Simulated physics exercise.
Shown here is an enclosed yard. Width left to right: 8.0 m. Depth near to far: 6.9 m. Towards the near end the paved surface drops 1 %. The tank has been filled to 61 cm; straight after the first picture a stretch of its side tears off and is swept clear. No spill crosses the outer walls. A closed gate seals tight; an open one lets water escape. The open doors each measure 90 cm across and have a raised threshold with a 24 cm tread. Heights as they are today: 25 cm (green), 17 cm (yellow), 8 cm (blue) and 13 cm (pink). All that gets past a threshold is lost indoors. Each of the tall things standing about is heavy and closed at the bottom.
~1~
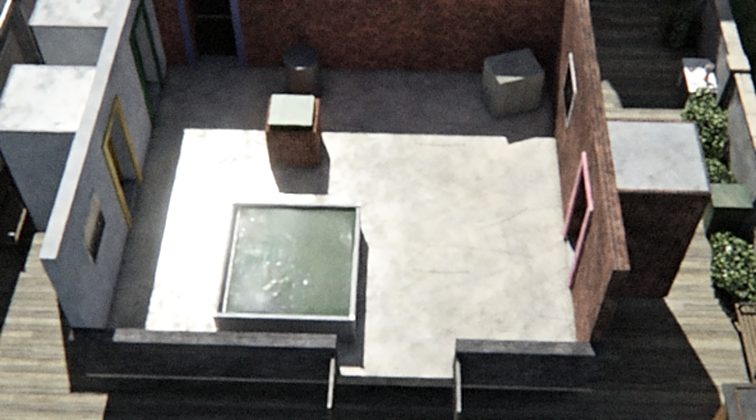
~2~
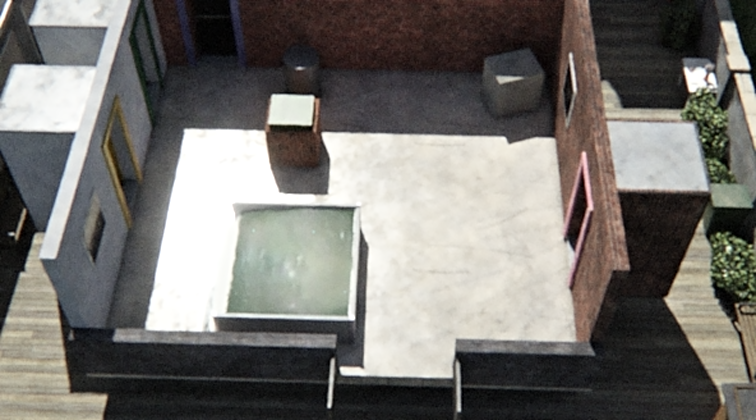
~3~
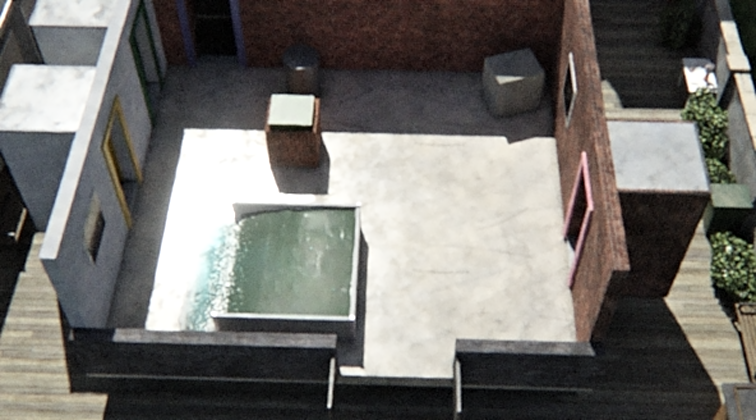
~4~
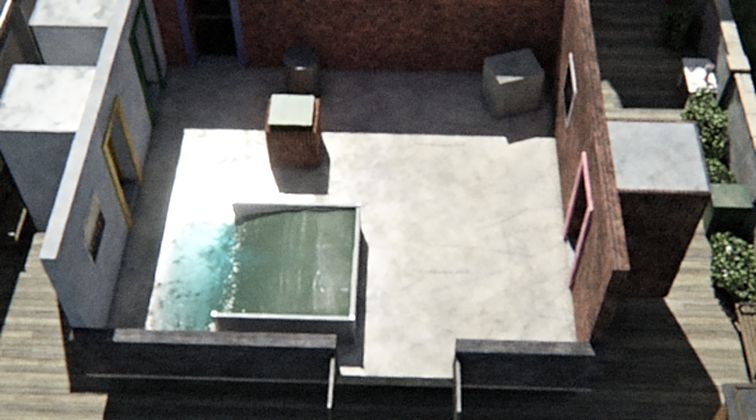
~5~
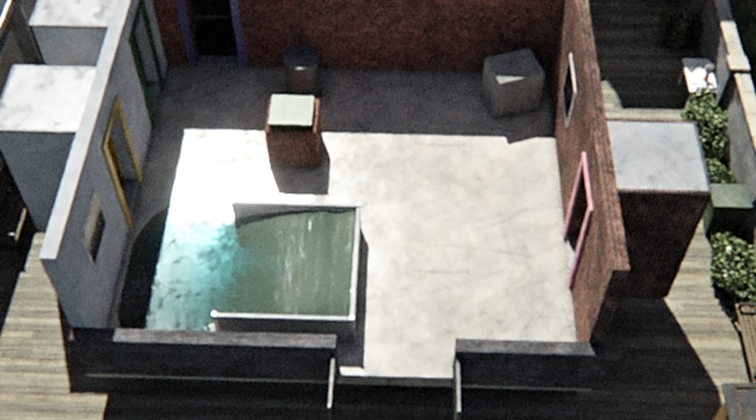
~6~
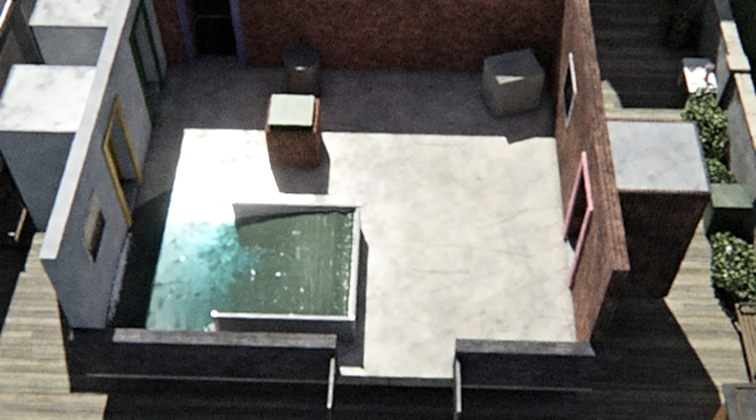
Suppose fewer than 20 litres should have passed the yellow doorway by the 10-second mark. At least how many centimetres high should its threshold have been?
I would say at least 21 cm.
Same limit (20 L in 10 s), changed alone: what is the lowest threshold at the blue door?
For blue: Close to 15 cm.
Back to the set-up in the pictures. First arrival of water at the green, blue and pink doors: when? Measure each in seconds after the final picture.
Green at 1.3 s, blue at 2.2 s and pink at 5.5 s.
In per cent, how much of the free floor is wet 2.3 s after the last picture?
Wet share: Near 30 %.
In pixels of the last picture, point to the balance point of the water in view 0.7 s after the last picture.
It lies near (235, 279) in the last picture.
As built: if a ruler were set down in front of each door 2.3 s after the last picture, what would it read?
In cm: Green 7, yellow 22, blue 11, pink 0.
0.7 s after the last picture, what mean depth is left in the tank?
Roughly 33 cm on average.
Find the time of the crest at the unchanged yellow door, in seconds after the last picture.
Around 1.0 s, give or take.
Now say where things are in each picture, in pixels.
Still water, 61 cm deep, in the tank at (290, 260); the yellow door at (124, 169) is dry, in the first frame.
The front is at (208, 332), 0.2 m from the gap at (229, 272); 0.4 m2 of floor is wet, 61 cm left at the back, in the second frame.
Water pours out at (229, 273) and has run 0.7 m, to (184, 325); about 11 cm deep outside, 61 cm at the back, in the third frame.
The gap is at (229, 274), the front 1.2 m out at (156, 310); the back of the tank holds 61 cm, in the fourth frame.
The gap is at (229, 274), the front 1.7 m out at (124, 312); the back of the tank holds 60 cm, in the fifth frame.
The front is at a hidden place, 2.0 m from the gap at (229, 274); 6.3 m2 of floor is wet, 54 cm left at the back; the yellow door at (124, 169), 2.6 m from the gap, is still 0.2 m from the nearest water, in the sixth frame.
Then, 0.7 s after the last picture water covers 15 % of the floor, deepest (49 cm) near (102, 345); 24 cm at the yellow door, 2 litres in over its 17 cm threshold.
Then, 2.3 s after the last picture water covers 30 % of the floor, deepest (34 cm) near (100, 354); 22 cm at the yellow door, 37 litres in over its 17 cm threshold.
Then, 9.3 s after the last picture water covers 85 % of the floor, deepest (13 cm) near (100, 354); 13 cm at the yellow door, 44 litres in over its 17 cm threshold.
At the yellow door as built, the water peaked near 26 cm, 1.1 s after the last picture.
Run again over the same 10 s with other heights there, 49 litres in over 16.5 cm, 11 litres over 22.5 cm. The limit of 20 litres is kept from about 21 cm up.
